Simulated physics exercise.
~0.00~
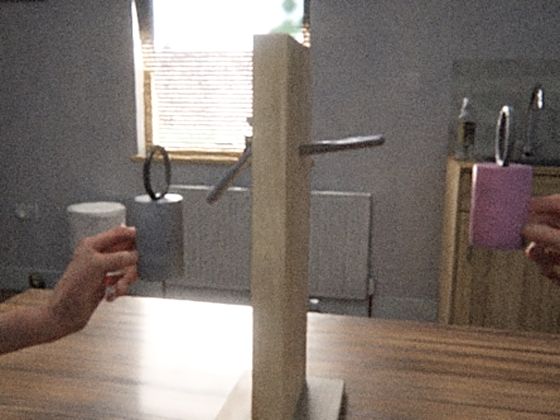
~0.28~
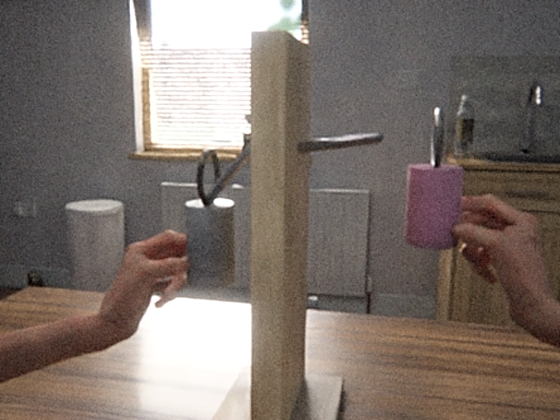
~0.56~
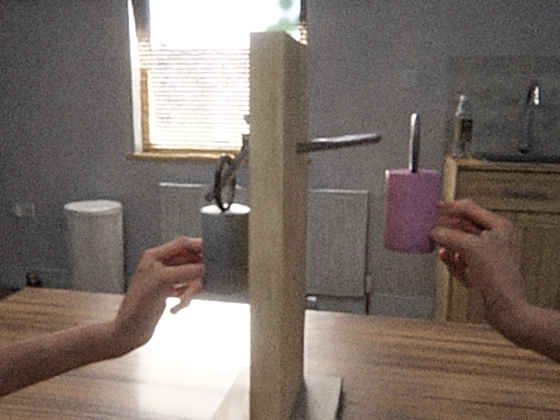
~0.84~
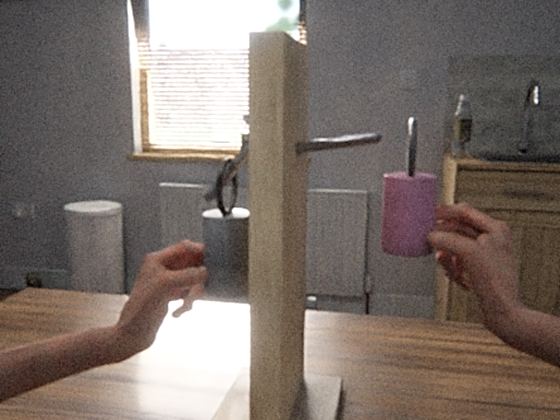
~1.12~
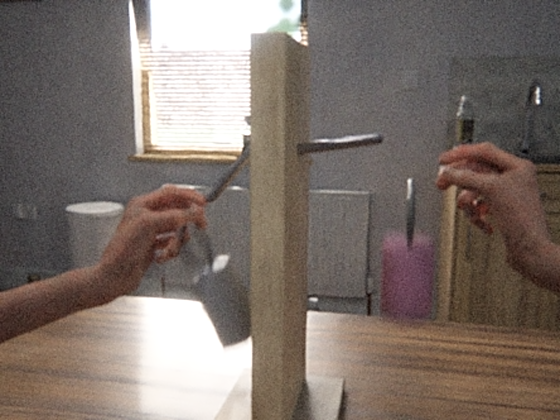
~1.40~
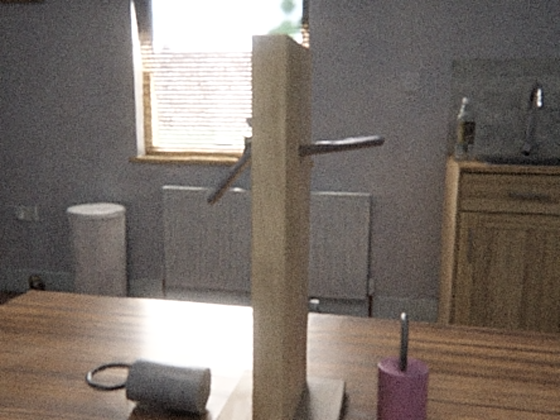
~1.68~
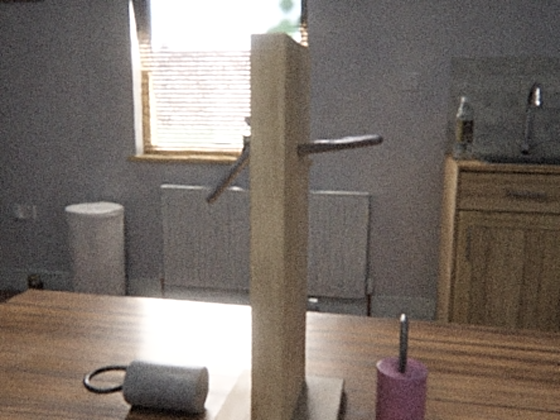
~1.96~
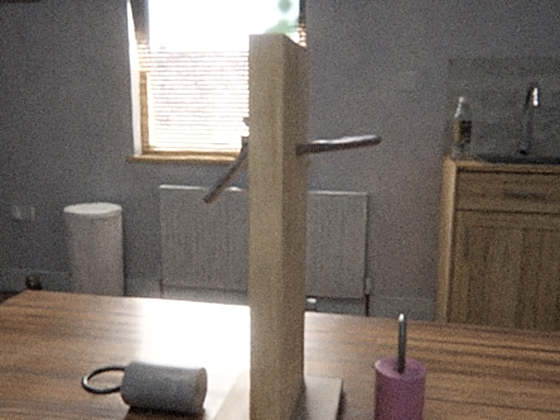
In a room with a bright window, a wooden post with a peg on each side stands on a table. One hand holds a grey lantern-like cylinder with a ring handle on the left, and another holds a pink one on the right. The hands carry them inward toward the pegs and pause there. Then the hands let go and draw back, and both objects drop, the grey one tipping as it falls. The grey cylinder ends lying on its side on the table, while the pink one rests upright, leaving both pegs empty.
